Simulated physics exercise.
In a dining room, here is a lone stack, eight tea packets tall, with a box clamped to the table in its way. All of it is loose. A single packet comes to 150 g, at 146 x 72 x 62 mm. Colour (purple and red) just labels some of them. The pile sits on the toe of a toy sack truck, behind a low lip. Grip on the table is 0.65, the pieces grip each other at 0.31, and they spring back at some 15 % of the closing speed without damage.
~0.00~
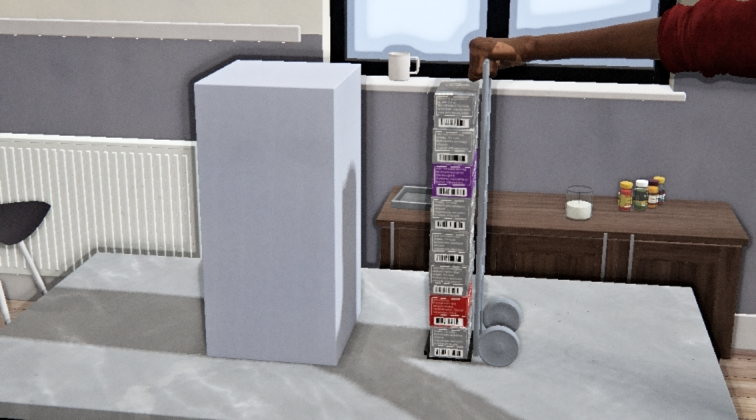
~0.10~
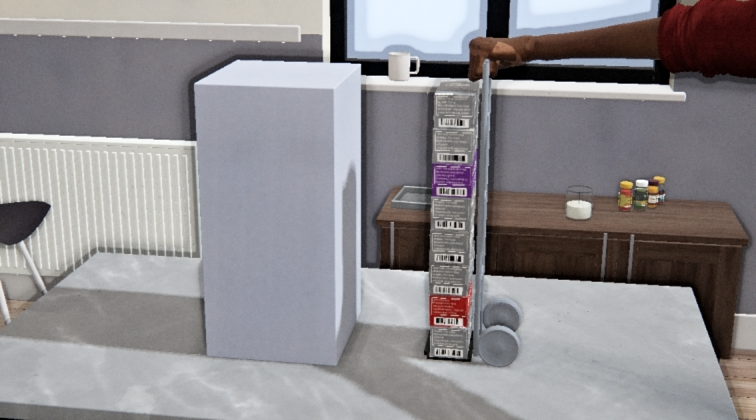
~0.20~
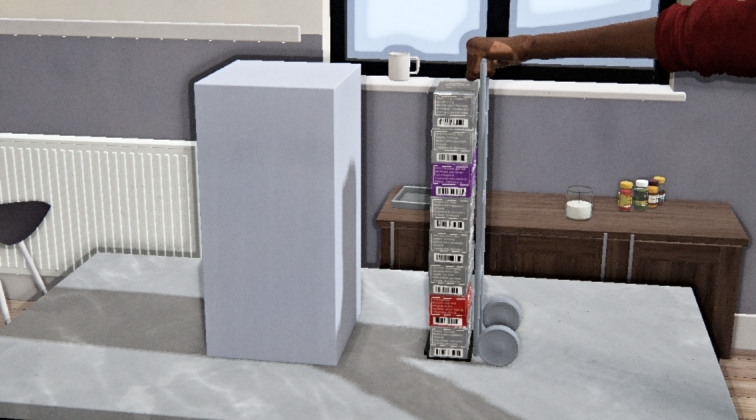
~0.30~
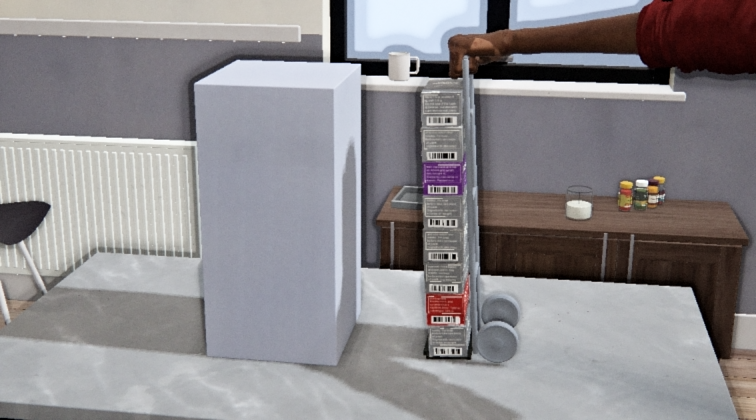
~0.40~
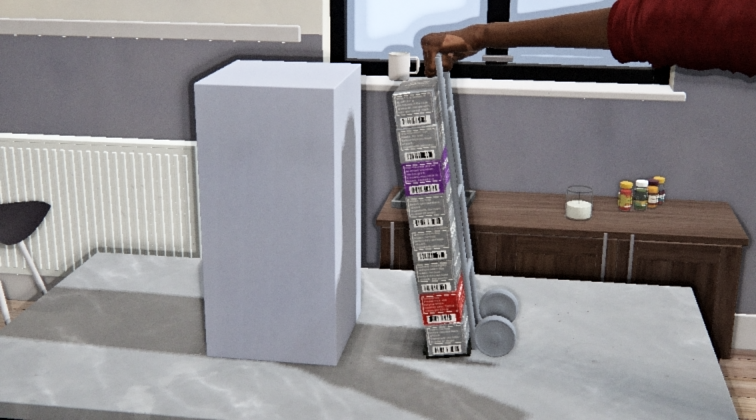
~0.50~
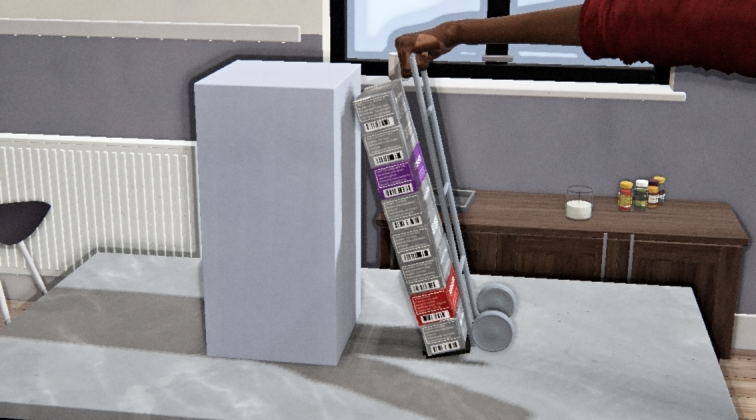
A tall stack of small packets on a toy sack truck stood upright at first, then leaned left toward a large pale box as a hand tilted the truck's frame, the top packets reaching the box's edge.
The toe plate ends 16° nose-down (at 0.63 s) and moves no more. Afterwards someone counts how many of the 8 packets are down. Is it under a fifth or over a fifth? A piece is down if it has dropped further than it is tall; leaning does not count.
It comes to under a fifth.
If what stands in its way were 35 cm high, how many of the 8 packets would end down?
Then 1.
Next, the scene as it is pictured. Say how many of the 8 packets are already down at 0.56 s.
By then 0.
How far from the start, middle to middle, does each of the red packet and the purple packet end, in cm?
About: Red 4, purple 16.
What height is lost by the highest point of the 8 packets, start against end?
About 0 cm.
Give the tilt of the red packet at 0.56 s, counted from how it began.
Roughly 20°.
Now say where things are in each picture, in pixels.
In the first frame (places mark the middle of the side facing us), truck frame (484, 126) 0° forward; red packet (449, 312); purple packet (452, 181); nothing disturbed.
In the second frame, truck frame (484, 126) 0° forward; purple packet (452, 181).
In the third frame, truck frame (482, 125) 0° forward; purple packet (451, 181).
In the fourth frame, truck frame (467, 122) 4° forward; purple packet (443, 179) shifted 17 mm; red packet (445, 310) shifted 7 mm; steepest lean 4°, the packet at (447, 342); 8 disturbed, none down.
In the fifth frame, truck frame (446, 119) 8° forward; purple packet (423, 179) leaning 8°; red packet (440, 310) leaning 8°; steepest lean 8°, the packet at (446, 341); 8 disturbed, none down.
In the sixth frame, truck frame (425, 118) 13° forward; purple packet (395, 181) leaning 17°; red packet (432, 308) leaning 17°; steepest lean 17°, the packet at (376, 114); 8 disturbed, none down.
After 0.56 s, none of the 8 packets down, 8 disturbed; red packet leaning 22°; purple packet leaning 22°.
After 0.60 s, none of the 8 packets down, 8 disturbed; red packet leaning 24°; purple packet leaning 24°.
At rest (1.7 s), none of the 8 packets down, 8 disturbed; red packet leaning 25°; purple packet leaning 25°. That is 0 per cent. As the last picture would show them, middles, red packet near (426, 293), purple packet near (373, 176).
